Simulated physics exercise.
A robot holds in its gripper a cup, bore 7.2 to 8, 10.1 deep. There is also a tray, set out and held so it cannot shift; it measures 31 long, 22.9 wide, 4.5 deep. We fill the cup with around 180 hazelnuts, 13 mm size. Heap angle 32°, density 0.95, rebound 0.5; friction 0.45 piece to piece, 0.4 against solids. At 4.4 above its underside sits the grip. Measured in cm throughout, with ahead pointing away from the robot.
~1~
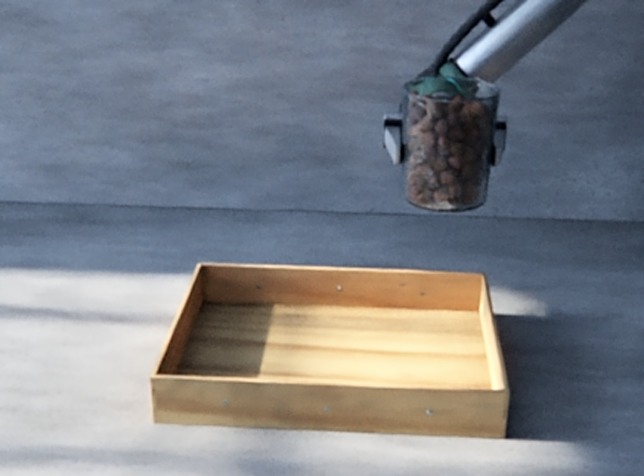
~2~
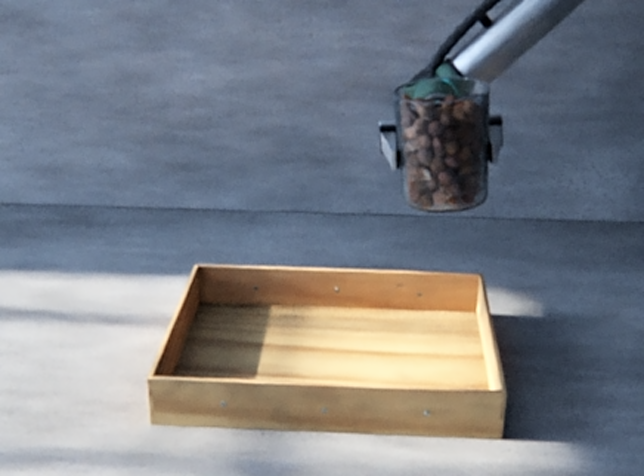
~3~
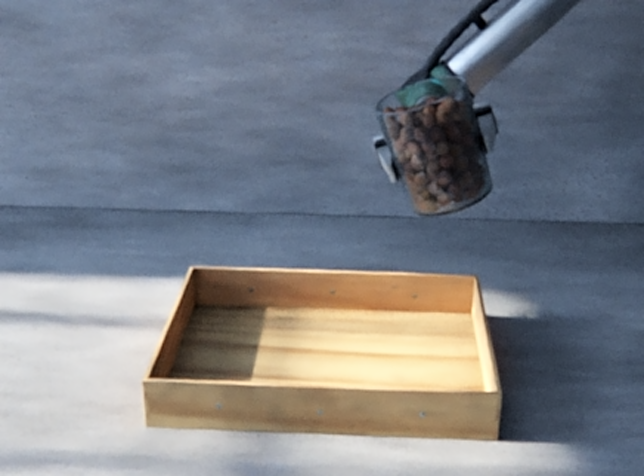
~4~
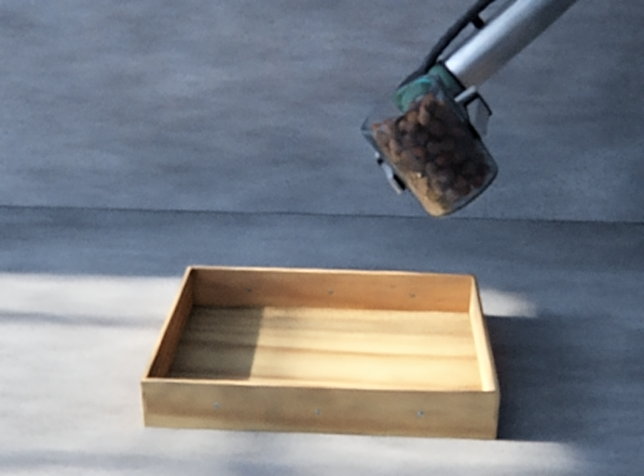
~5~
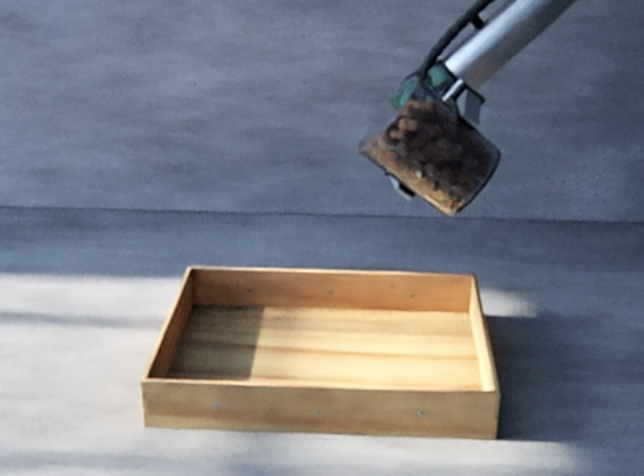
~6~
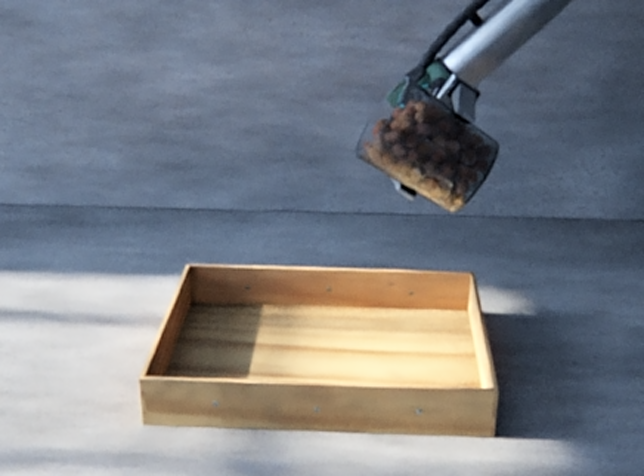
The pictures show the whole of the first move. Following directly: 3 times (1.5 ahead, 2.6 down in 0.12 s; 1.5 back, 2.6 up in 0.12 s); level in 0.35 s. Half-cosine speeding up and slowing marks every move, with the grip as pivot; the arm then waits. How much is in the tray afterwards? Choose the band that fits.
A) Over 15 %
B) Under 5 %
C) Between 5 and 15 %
Option B: Under 5 %.
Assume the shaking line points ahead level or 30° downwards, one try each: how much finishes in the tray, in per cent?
Result: Approx. 20 % and 5 %, one try each.
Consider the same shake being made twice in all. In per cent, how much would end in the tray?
I'd expect close to 0 per cent then.
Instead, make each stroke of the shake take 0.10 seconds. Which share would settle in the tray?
5 %.
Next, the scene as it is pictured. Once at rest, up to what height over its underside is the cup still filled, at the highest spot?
Roughly 10.0 centimetres.
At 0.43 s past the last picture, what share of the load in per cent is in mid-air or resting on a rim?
Around 0 percent of the load.
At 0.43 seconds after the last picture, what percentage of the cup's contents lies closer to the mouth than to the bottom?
I'd guess about 50 percent of it.
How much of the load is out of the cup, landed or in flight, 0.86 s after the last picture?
About 0 in a hundred parts are out by then.
Then, 0.43 s on, tilted 57° forward, highest piece 25 above the table; 179 in the cup, 1 in the tray.
Then, 0.86 s on, tilted 38° forward, highest piece 26 above the table; 178 in the cup, 1 in the tray, 1 in flight or on a rim.
Then, 1.27 s on, level, highest piece 28 above the table; 178 in the cup, 2 in the tray.
Then, 2.32 s on, level, highest piece 28 above the table; 178 in the cup, 2 in the tray.
In the end, 178 in the cup, 2 in the tray. That is 1 % in the tray.
